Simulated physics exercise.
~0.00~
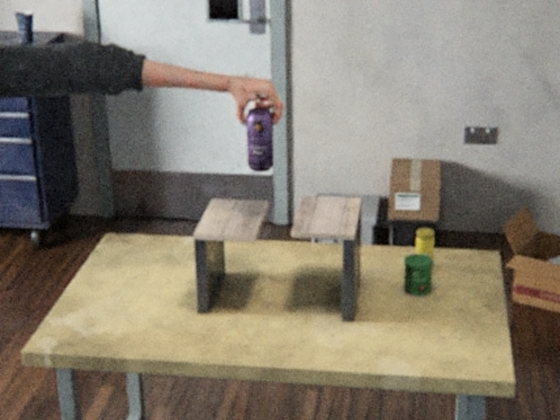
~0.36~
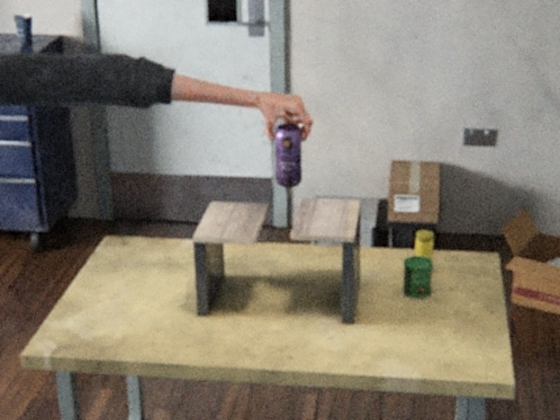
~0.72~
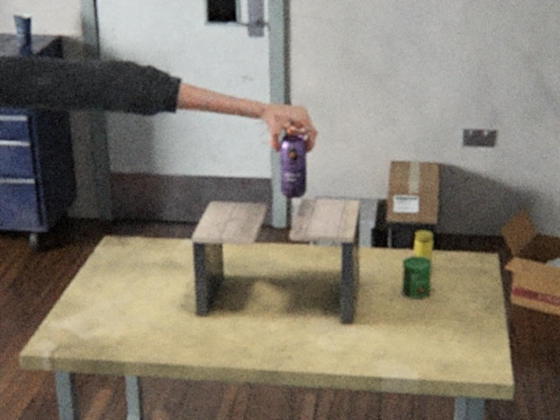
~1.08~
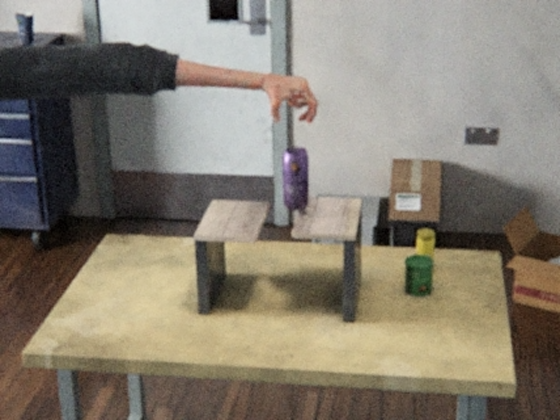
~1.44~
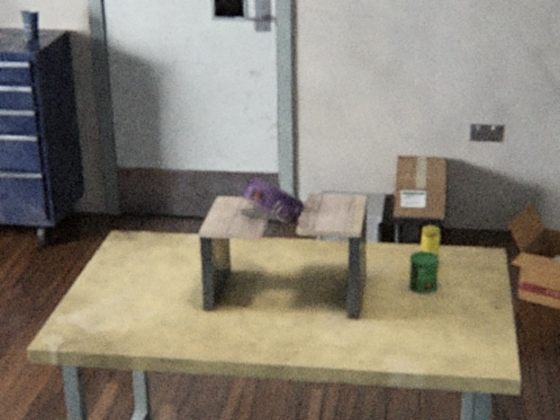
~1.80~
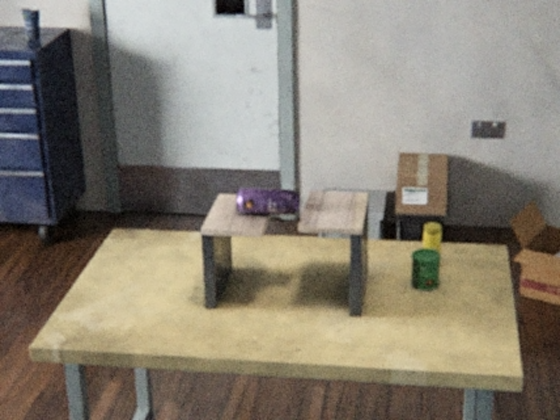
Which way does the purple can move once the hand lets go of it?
The purple can moves down, landing on top of the stand.
